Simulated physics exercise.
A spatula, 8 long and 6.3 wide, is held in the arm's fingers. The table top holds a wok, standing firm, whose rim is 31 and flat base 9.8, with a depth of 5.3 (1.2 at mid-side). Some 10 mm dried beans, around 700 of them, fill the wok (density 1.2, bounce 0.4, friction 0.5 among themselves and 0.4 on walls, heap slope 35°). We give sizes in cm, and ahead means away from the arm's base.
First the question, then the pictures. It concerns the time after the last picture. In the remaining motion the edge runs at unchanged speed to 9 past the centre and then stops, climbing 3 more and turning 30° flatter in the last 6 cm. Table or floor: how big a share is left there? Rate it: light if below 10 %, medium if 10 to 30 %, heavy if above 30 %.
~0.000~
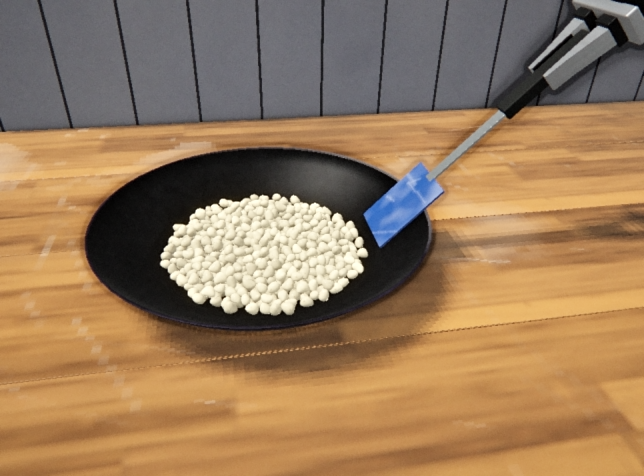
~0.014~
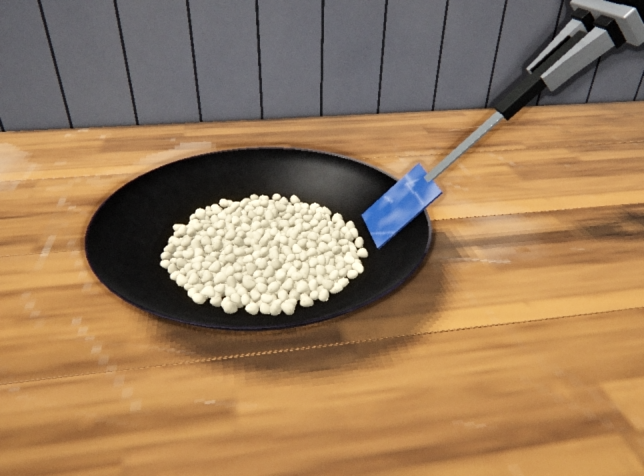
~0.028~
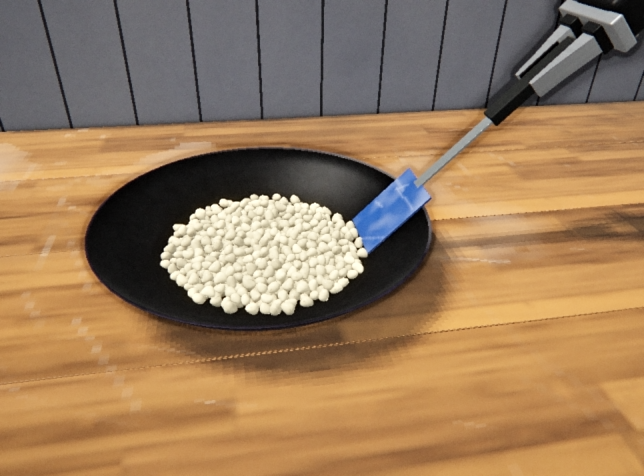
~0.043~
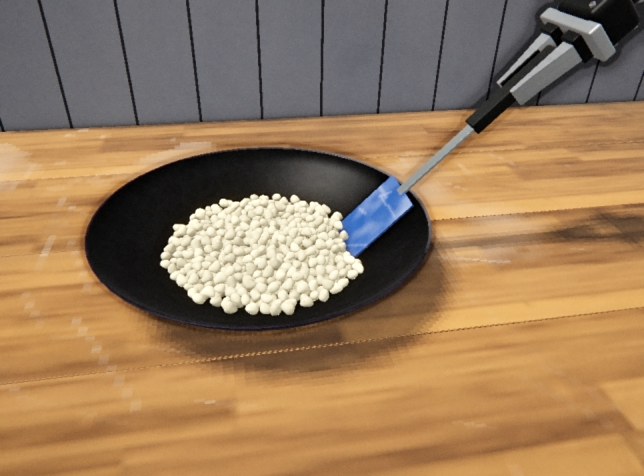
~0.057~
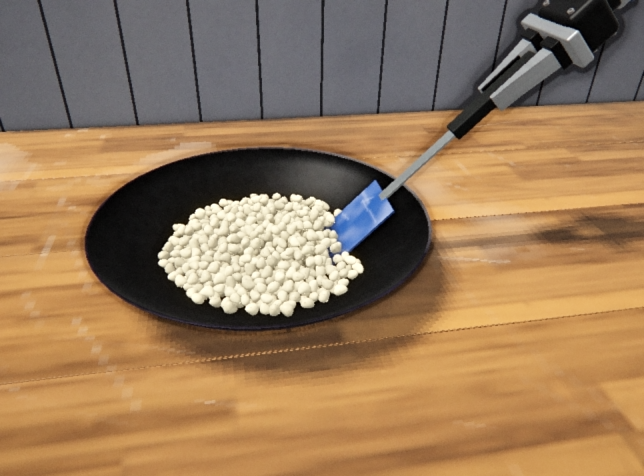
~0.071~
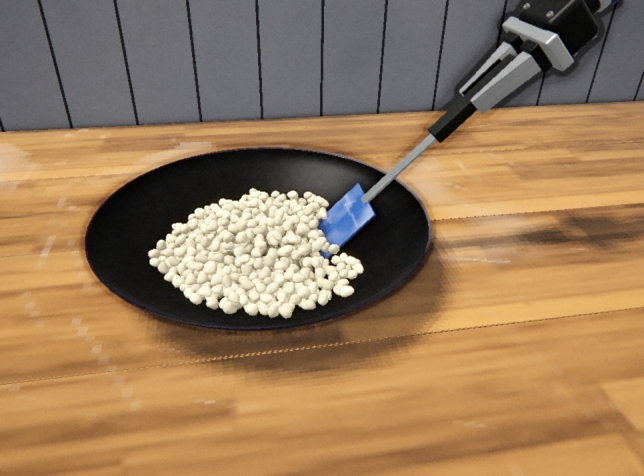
Rating: Medium.
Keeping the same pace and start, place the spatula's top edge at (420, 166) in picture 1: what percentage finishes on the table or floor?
Around 15 percent ends up on the table or floor.
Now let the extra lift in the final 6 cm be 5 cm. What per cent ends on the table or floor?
I'd say close to 15 per cent.
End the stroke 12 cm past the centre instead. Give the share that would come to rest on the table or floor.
Then roughly 25 percent would finish on the table or floor.
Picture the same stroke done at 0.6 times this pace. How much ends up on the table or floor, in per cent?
I'd put it at about 5 per cent.
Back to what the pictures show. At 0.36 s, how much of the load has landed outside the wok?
That would be near 10 per cent, give or take.
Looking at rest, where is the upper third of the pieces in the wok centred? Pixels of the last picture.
It is centred near (165, 241) in the last view.
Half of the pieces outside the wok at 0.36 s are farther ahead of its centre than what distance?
Distance ahead of centre: Approx. 24 cm.
After 0.11 s, sloping 45°, highest piece 8 above the table; 699 in the wok.
After 0.14 s, sloping 38°, highest piece 10 above the table; 699 in the wok.
After 0.36 s, sloping 15°, highest piece 7 above the table; 597 in the wok, 67 on the table or floor, 35 on the blade or in flight.
After 1.41 s, sloping 15°, highest piece 5 above the table; 594 in the wok, 105 on the table or floor.
At rest, 594 in the wok, 105 on the table or floor. That is 15 % on the table or floor.
